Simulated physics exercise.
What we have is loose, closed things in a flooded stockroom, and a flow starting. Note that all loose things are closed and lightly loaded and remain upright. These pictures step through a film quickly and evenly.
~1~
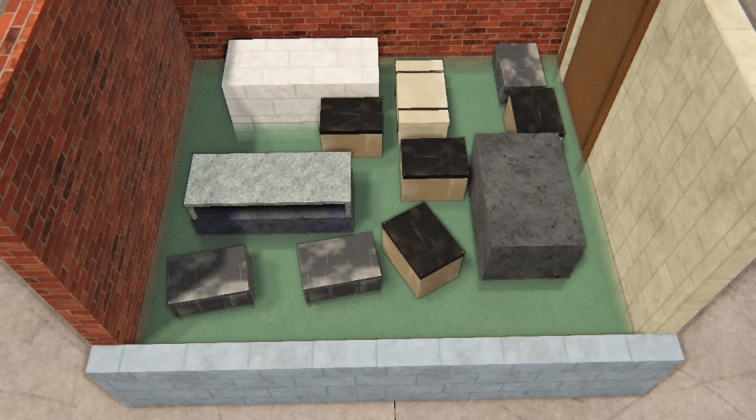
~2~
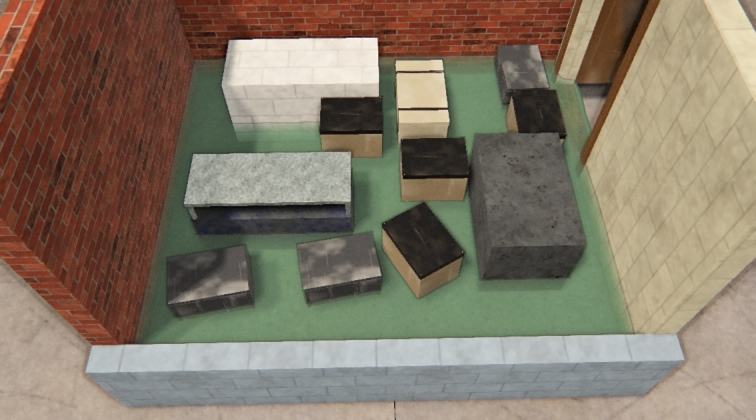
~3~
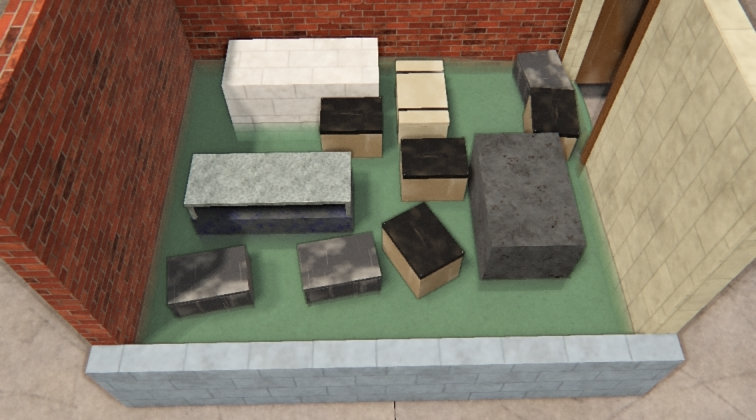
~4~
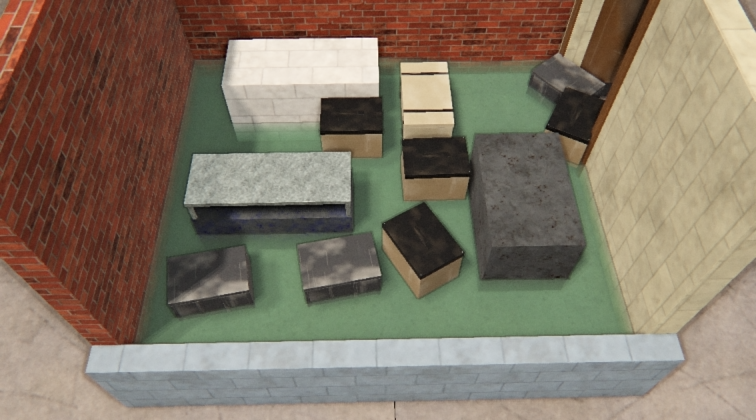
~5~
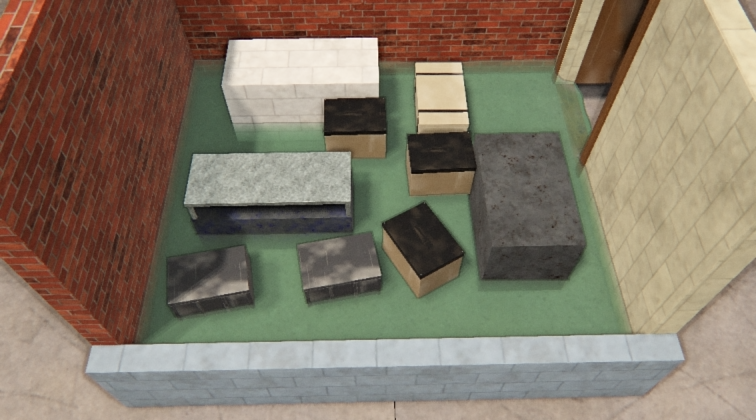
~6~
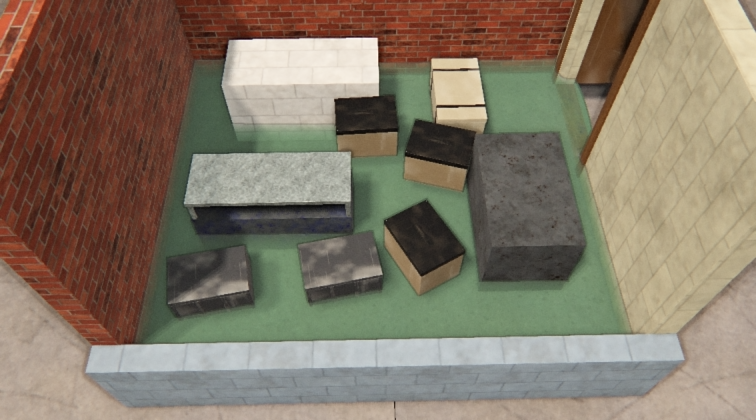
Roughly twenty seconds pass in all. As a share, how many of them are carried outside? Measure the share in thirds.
In thirds: Two or more.
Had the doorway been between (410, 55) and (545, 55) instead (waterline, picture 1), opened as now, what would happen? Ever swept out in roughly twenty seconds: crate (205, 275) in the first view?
Remains.
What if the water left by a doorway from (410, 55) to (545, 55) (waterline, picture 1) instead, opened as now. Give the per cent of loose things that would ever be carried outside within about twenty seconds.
Share: Near 90 %.
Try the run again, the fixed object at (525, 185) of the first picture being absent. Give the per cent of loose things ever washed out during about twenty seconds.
The share comes to about 90 percent.
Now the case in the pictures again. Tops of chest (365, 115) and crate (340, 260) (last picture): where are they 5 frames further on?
Estimated positions: (422, 96) and (391, 240), approximately.
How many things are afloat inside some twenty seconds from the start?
That adds up to 0.
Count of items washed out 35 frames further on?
I get 6.
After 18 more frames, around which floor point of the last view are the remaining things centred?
That works out to about (420, 204) on the floor.
A moment on, 2 of 8 are out; 6 afloat.
Next, 4 of 8 are out; 4 afloat.
Later, 6 of 8 are out; 2 afloat.
In the end, 6 of 8 are out; 0 afloat.
